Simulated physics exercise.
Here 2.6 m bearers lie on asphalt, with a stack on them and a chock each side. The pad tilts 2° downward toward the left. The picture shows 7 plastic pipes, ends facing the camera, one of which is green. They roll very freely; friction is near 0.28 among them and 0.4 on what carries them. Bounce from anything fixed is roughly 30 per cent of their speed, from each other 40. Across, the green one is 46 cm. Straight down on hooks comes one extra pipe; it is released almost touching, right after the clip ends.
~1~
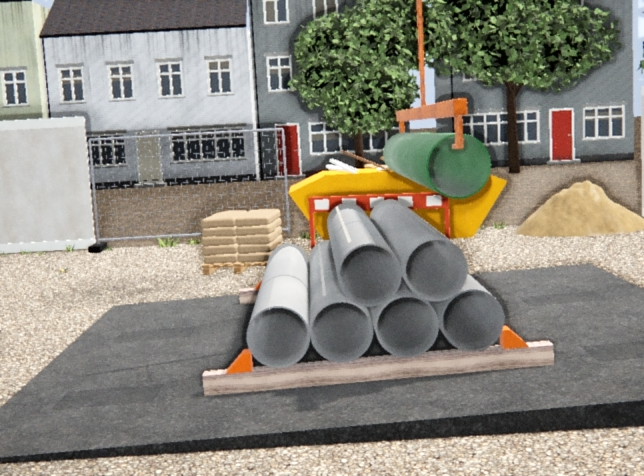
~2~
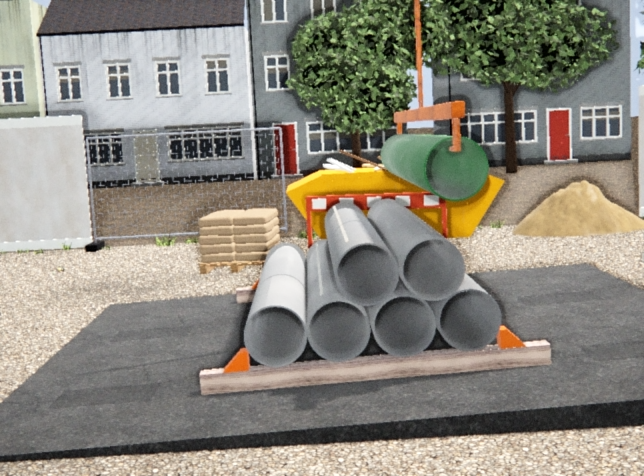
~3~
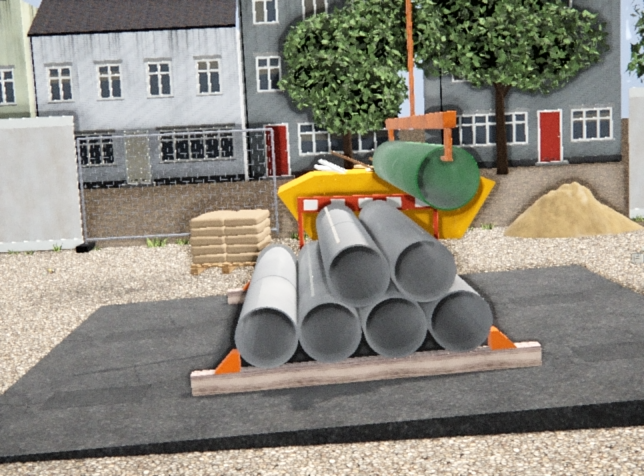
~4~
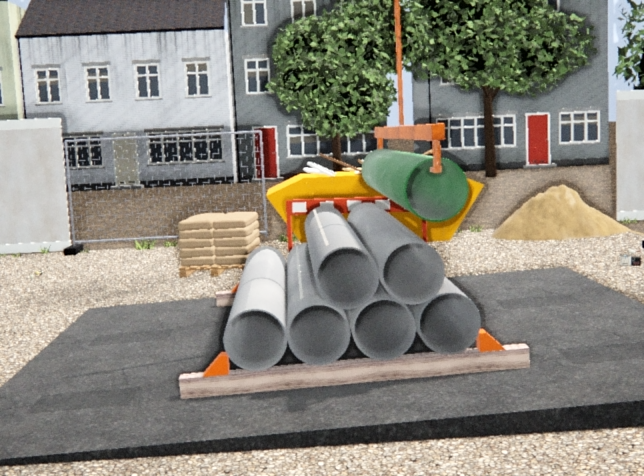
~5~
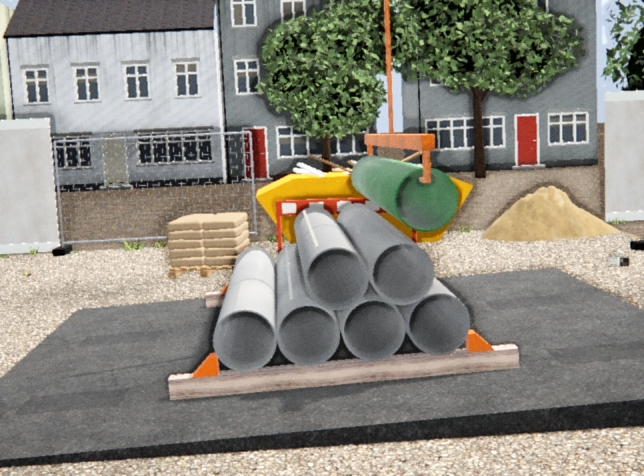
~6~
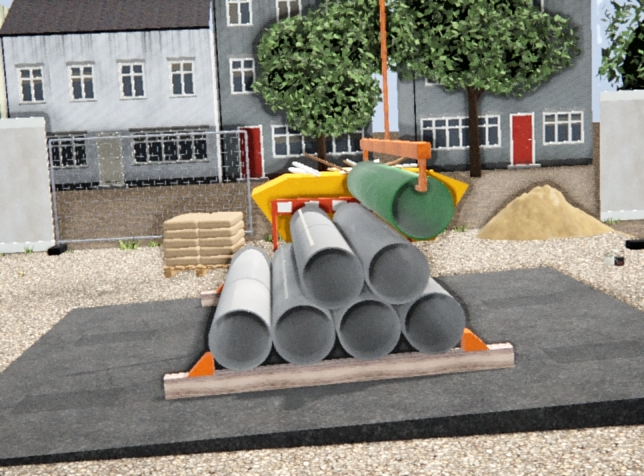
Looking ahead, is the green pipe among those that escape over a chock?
As for the green one, it gets away.
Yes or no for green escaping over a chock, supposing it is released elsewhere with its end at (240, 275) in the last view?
Green: No.
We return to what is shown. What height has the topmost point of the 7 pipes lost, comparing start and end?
Roughly 75 cm.
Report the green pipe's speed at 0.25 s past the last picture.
Near 0.5 m/s at that time.
Then, 0.25 s after the last picture, green is up on others, 20 cm inside the right chock, rolling right; 0 past a chock so far.
Then, 0.55 s after the last picture, green is in the air, 5 cm inside the right chock, rolling right; 0 past a chock so far.
Then, 0.75 s after the last picture, green is beyond the right chock, rolling right; 1 past a chock so far.
At rest (1.75 s after the last picture), green is beyond the right chock; 1 past a chock so far.
